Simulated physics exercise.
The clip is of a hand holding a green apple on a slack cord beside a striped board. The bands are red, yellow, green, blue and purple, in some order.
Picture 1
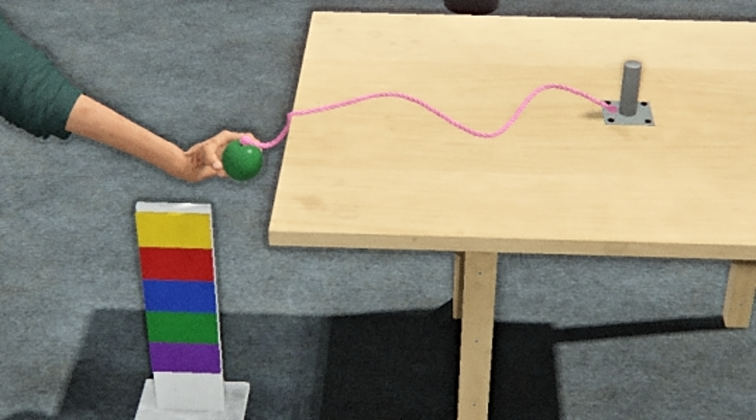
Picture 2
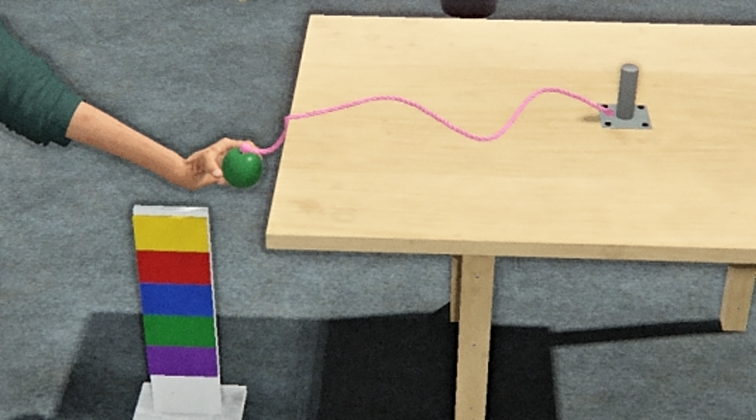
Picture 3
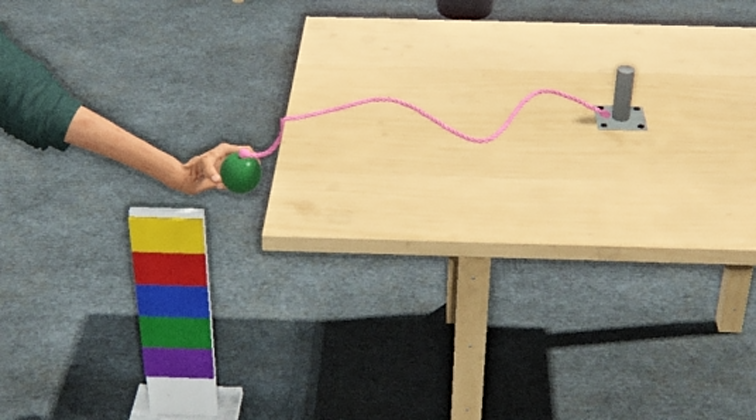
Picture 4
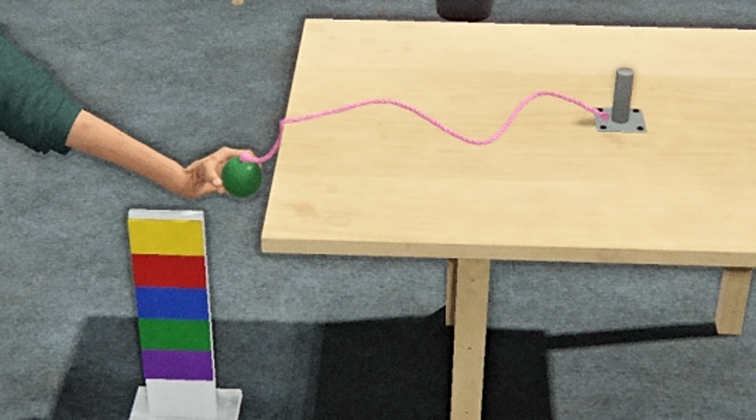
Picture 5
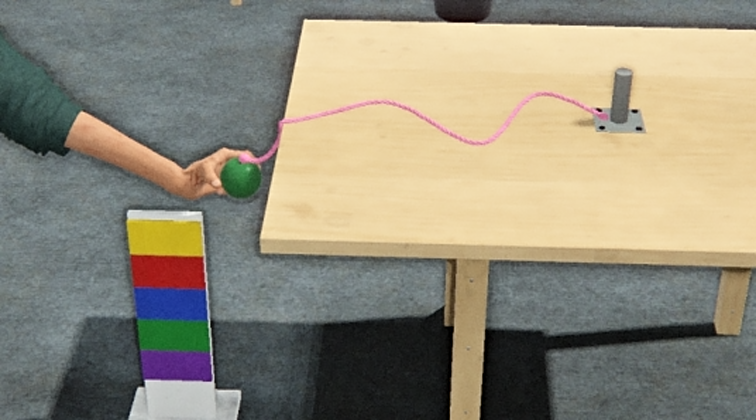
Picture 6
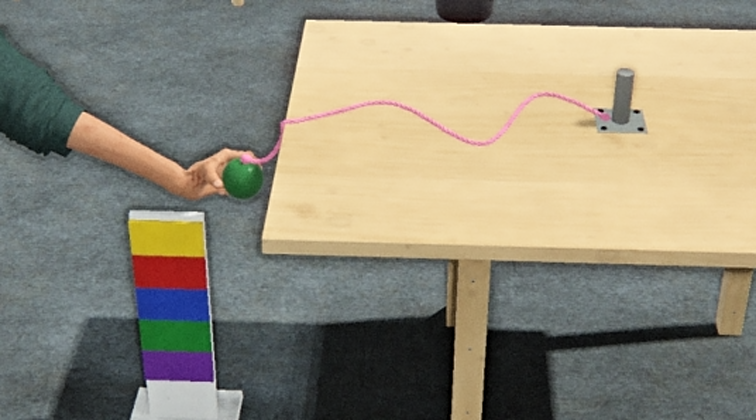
In this clip, a hand holds a green ball-like object tied to a slack pink cord that runs across a wooden table to a metal post, above a striped board, while the view shifts very slightly and little else moves.
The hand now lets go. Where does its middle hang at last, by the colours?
At blue.
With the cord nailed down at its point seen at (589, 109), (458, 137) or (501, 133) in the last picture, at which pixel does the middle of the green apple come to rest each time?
Try by try, around (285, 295), (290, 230) and (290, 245).
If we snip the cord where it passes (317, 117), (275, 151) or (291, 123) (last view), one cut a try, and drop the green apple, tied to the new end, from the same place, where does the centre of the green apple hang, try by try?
In that order: (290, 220), (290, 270) and (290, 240).
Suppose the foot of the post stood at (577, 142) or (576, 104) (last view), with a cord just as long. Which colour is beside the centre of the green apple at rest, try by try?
It would be green; green.
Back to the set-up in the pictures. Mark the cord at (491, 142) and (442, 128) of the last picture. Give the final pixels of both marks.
They go to (408, 122) and to (345, 122).
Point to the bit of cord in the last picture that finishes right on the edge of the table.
Near (399, 105).
Soon after, apple near (294, 298); level with blue.
Then, apple near (282, 304); level with blue.
At rest, apple near (289, 305); level with blue. Its centre hangs level with the blue band.
